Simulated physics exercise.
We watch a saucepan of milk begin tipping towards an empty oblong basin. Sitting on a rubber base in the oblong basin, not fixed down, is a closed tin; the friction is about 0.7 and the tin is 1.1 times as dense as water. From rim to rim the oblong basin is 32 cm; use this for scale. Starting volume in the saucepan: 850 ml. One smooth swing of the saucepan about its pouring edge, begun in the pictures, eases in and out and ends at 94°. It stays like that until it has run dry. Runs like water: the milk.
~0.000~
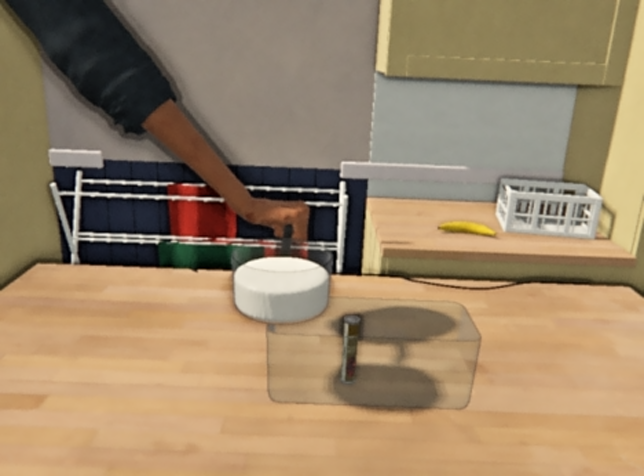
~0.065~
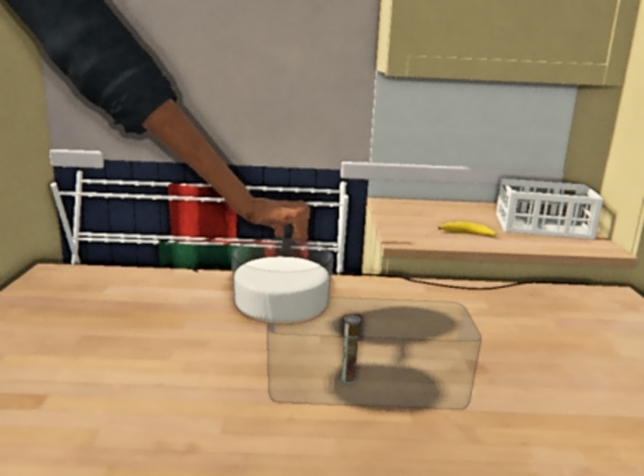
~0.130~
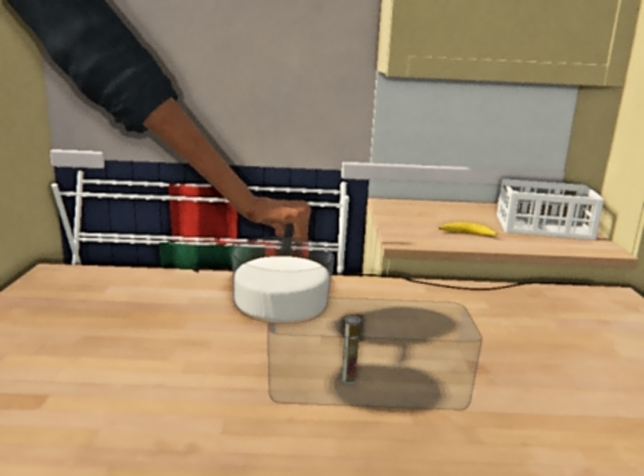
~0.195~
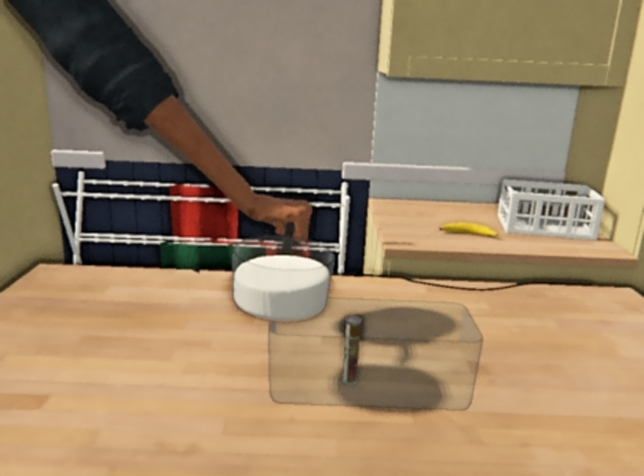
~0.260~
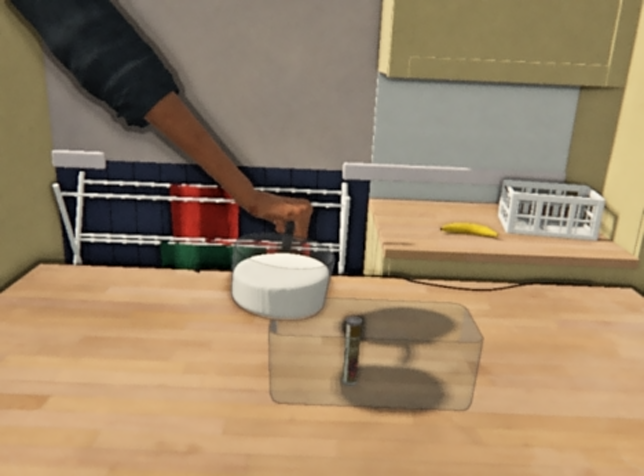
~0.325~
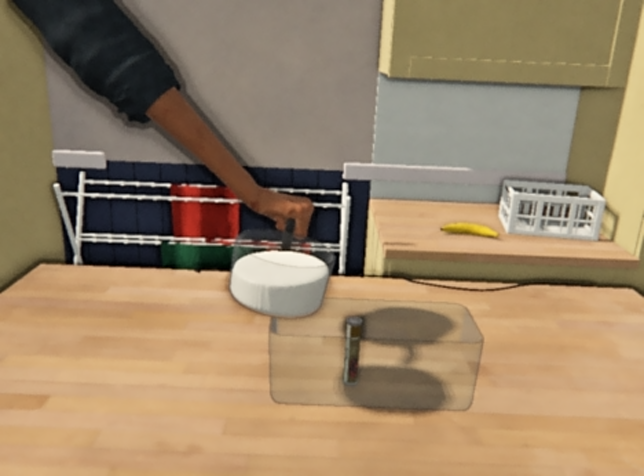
A hand holds a white saucepan near a clear basin and tilts it slightly.
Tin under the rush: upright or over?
Watch, it's going to hold out.
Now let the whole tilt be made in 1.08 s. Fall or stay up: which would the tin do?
So the tin will hold steady.
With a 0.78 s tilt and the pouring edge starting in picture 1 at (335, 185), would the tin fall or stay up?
Then it goes over.
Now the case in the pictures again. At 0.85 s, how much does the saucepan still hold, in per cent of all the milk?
Near 84 in a hundred.
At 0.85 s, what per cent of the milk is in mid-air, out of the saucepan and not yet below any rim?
About 14 per cent.
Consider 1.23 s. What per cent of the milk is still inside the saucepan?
Close to 28 in a hundred.
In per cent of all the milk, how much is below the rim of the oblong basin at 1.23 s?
Around 52 parts in a hundred.
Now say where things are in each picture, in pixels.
In the first frame, it leans 0°; its right rim is at (332, 257); the milk meets the walls at (236, 270) and (329, 275); the oblong basin's rim runs from (270, 314) to (472, 322); the tin's top is at (352, 322).
In the second frame, it leans 0°; its right rim is at (332, 257); the milk meets the walls at (236, 270) and (329, 274).
In the third frame, it leans 2°; its right rim is at (333, 258); the milk meets the walls at (236, 270) and (328, 273).
In the fourth frame, it leans 4°; its right rim is at (333, 258); the milk meets the walls at (236, 269) and (330, 272).
In the fifth frame, it leans 6°; its right rim is at (334, 258); the milk meets the walls at (236, 266) and (330, 271).
In the sixth frame, it leans 10°; its right rim is at (334, 258); the milk meets the walls at (234, 264) and (329, 268).
After 0.85 s the tilt is 53° and 85 per cent is still to pour; the tin stands where it began.
After 1.23 s the tilt is 84° and 28 per cent is still to pour; the tin stands where it began.
After 1.63 s the tilt is 94° and 4 per cent is still to pour; the tin stands where it began.
After 2.07 s the tilt is 94° and 1 per cent is still to pour; the tin stands where it began.
In the end the tin stands where it began.
